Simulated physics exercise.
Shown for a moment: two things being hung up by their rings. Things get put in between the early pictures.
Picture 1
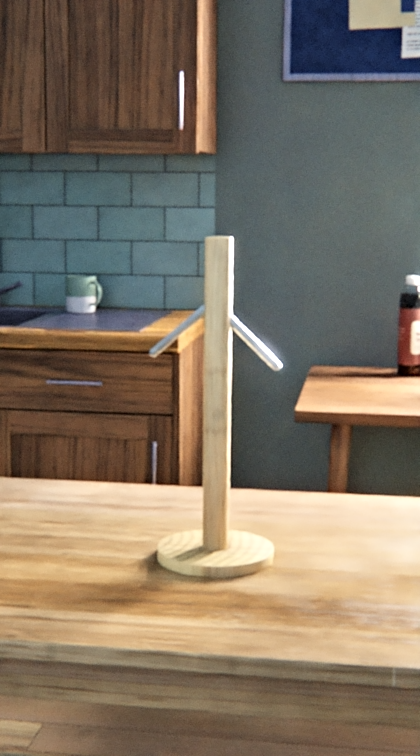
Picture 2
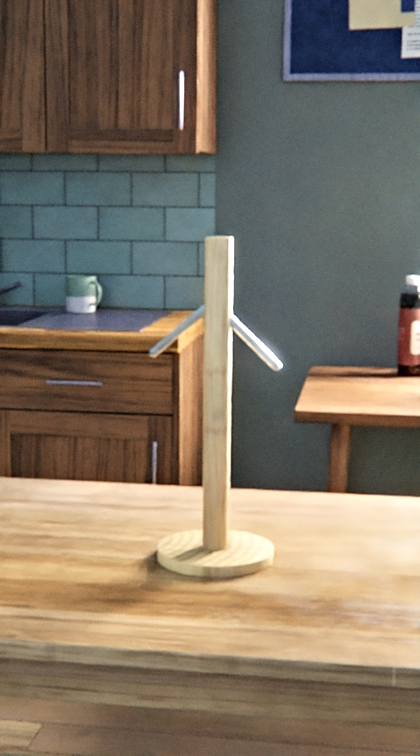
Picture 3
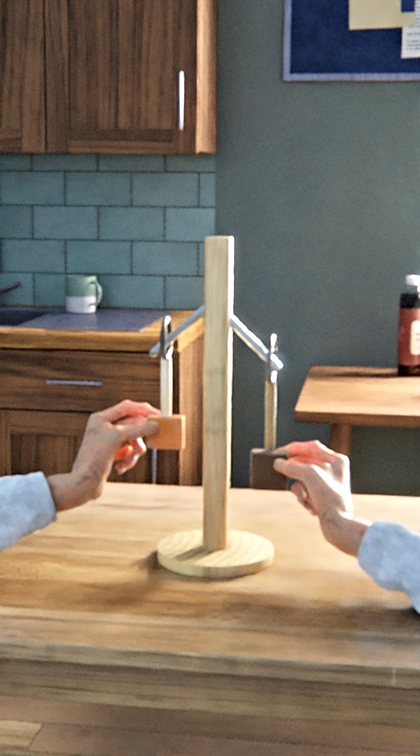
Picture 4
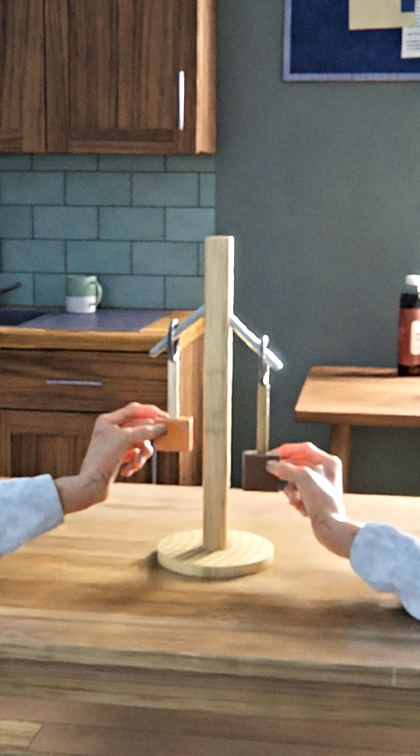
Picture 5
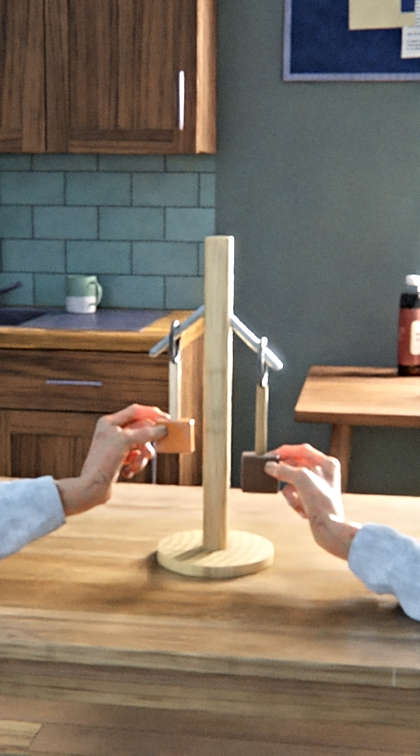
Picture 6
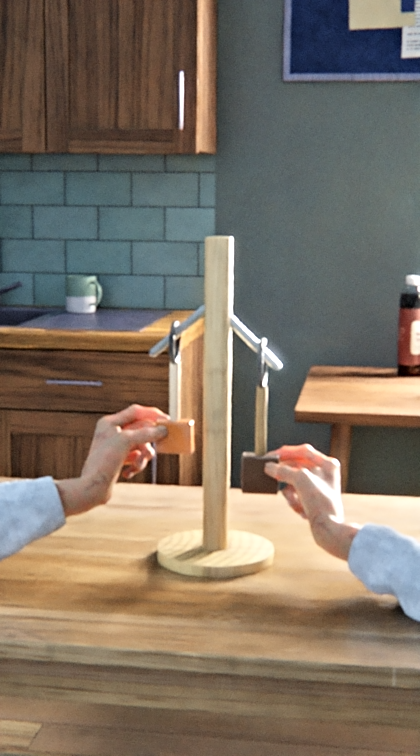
Two hands bring an orange brush and a brown brush to a wooden peg stand.
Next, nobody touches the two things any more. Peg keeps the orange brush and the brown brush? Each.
At the end, the orange brush descends; the brown brush descends.
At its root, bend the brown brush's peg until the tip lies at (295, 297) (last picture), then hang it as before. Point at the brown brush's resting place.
Near (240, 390).
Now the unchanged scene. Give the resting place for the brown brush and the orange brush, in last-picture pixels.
Final centres, approx.: First (353, 550), second (89, 539).
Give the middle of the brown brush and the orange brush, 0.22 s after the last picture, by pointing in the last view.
They should be near (290, 475) and (138, 480).
Then, 0.22 s after the last picture, orange brush falling near (138, 480); brown brush down below near (290, 475).
At rest, the orange brush drops to the table, near (89, 539); the brown brush drops to the table, near (353, 550).
